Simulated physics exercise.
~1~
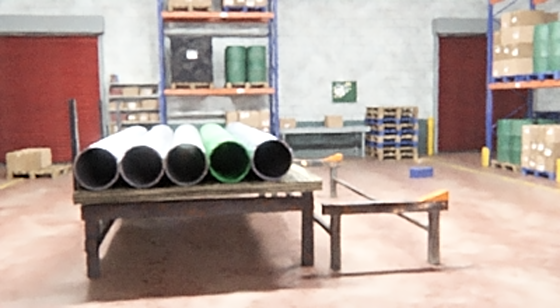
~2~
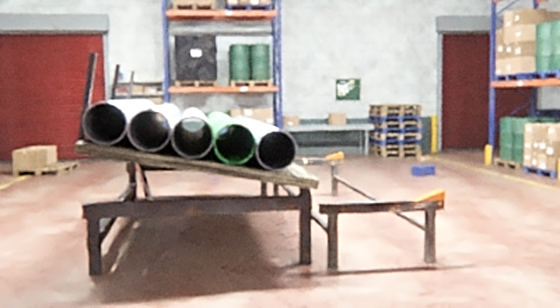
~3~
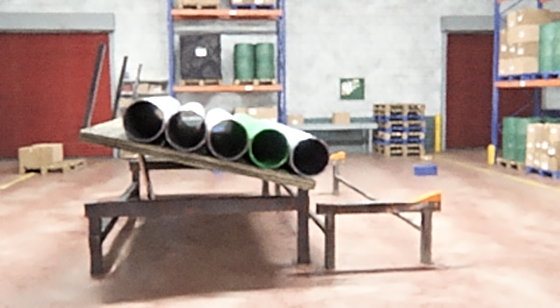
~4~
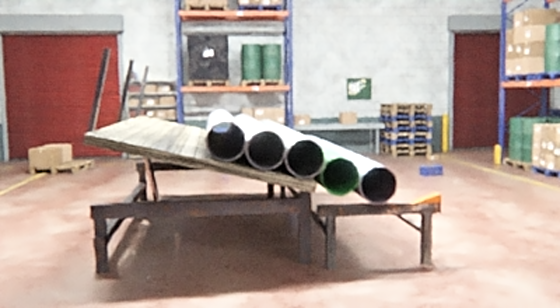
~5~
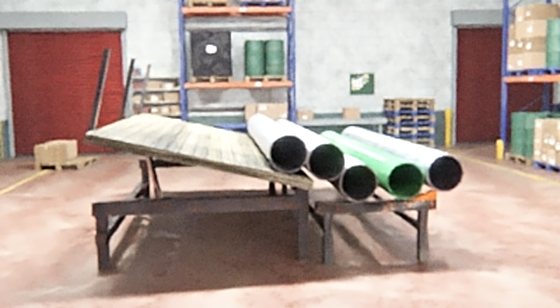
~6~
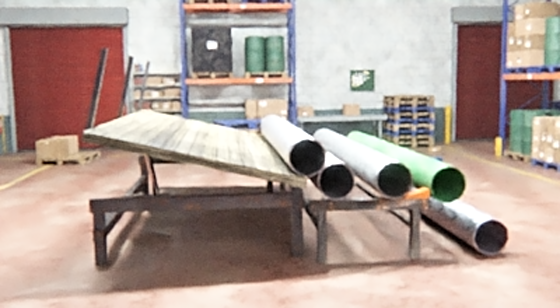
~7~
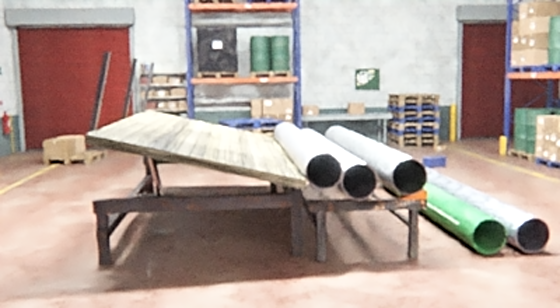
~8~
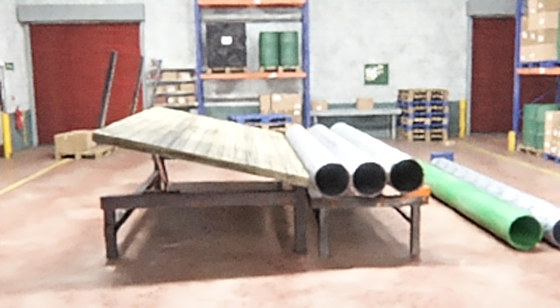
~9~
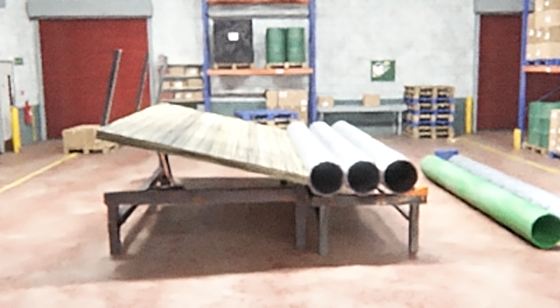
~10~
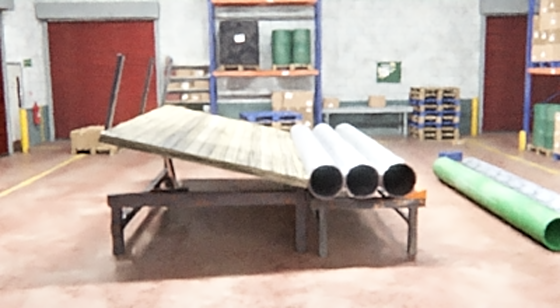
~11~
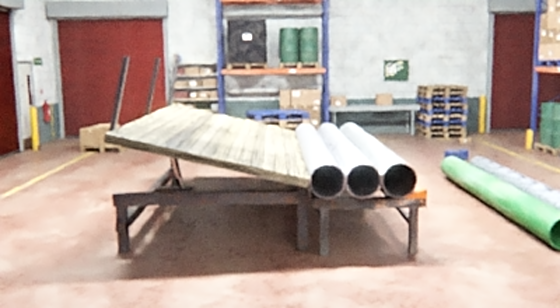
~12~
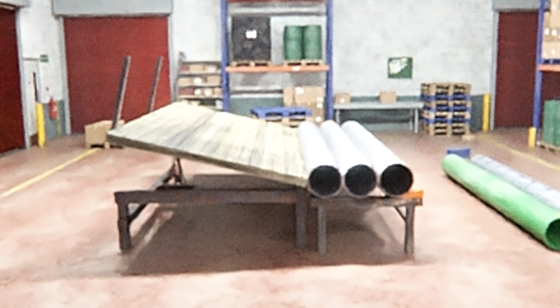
Five steel pipes, one of them green, rolled right as the wooden deck beneath them tilted up on its left side, crossing onto a lower rack, where three stayed while the green one and another tumbled over the end onto the warehouse floor.
